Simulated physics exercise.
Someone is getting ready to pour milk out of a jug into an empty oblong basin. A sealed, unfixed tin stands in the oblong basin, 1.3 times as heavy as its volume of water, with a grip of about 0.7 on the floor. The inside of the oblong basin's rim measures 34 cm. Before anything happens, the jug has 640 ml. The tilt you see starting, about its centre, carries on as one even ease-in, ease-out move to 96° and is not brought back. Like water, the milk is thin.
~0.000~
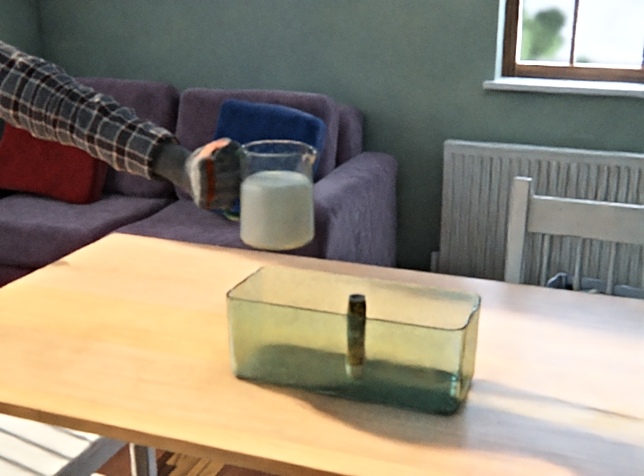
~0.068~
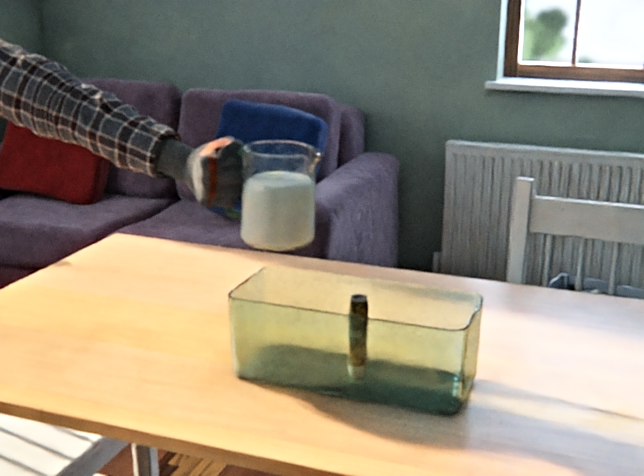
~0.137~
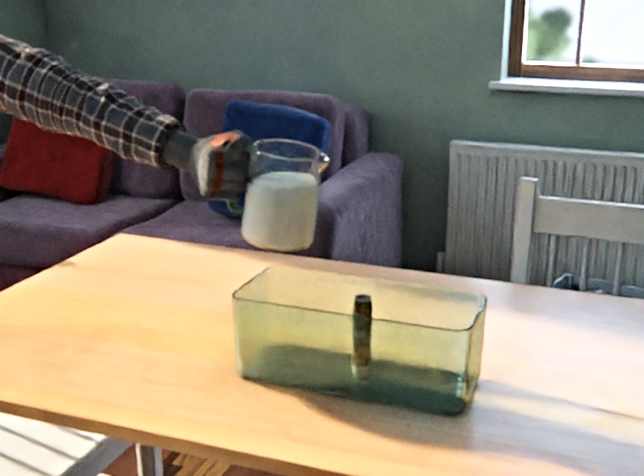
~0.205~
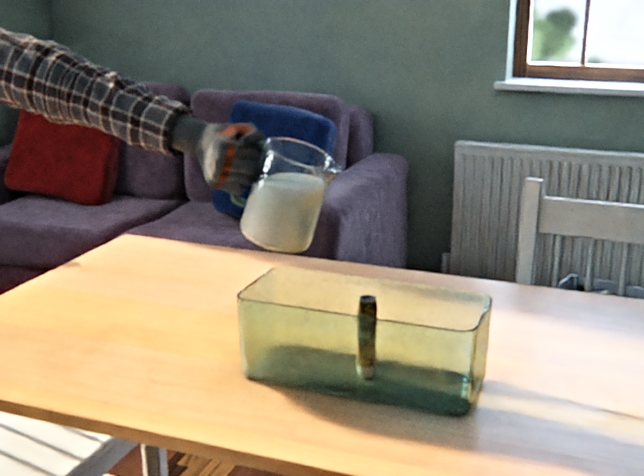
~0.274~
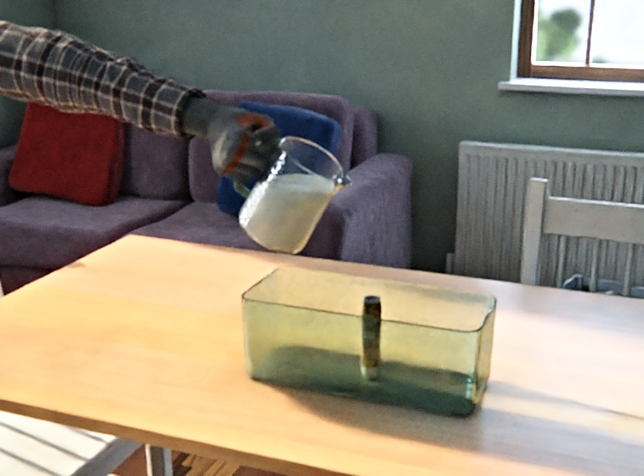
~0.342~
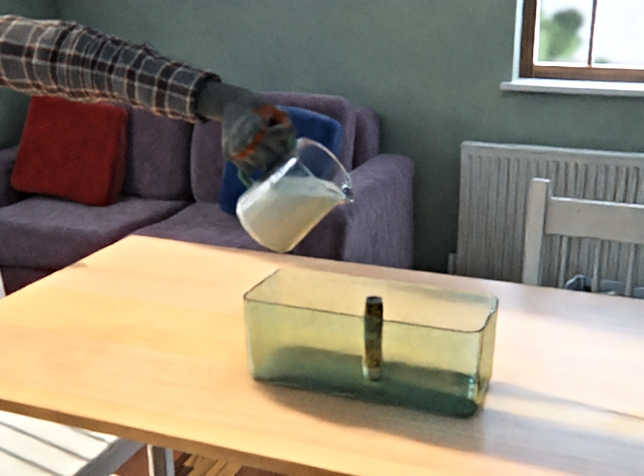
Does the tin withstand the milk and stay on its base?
Yes, looks like it will stay erect.
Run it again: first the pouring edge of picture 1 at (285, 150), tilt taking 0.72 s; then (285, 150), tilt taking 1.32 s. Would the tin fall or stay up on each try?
Trial 1 - tin tips; trial 2 - tin tips.
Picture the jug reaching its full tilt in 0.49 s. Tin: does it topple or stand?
Result: Tin upright.
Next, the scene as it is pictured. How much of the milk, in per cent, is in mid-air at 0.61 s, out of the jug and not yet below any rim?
Around 20 percent.
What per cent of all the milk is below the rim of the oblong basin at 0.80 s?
Near 46 in a hundred.
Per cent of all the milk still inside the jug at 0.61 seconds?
Roughly 74 %.
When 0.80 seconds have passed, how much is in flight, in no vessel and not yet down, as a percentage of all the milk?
About 20 per cent.
Then, 0.61 s in, the tilt is 90° and 74 per cent is still to pour; the tin stands where it began.
Then, 0.80 s in, the tilt is 96° and 33 per cent is still to pour; the tin stands where it began.
Then, 1.00 s in, the tilt is 96° and 15 per cent is still to pour; the tin stands where it began.
Then, 1.22 s in, the tilt is 96° and 6 per cent is still to pour; the tin stands where it began.
Finally, the tin stands where it began.
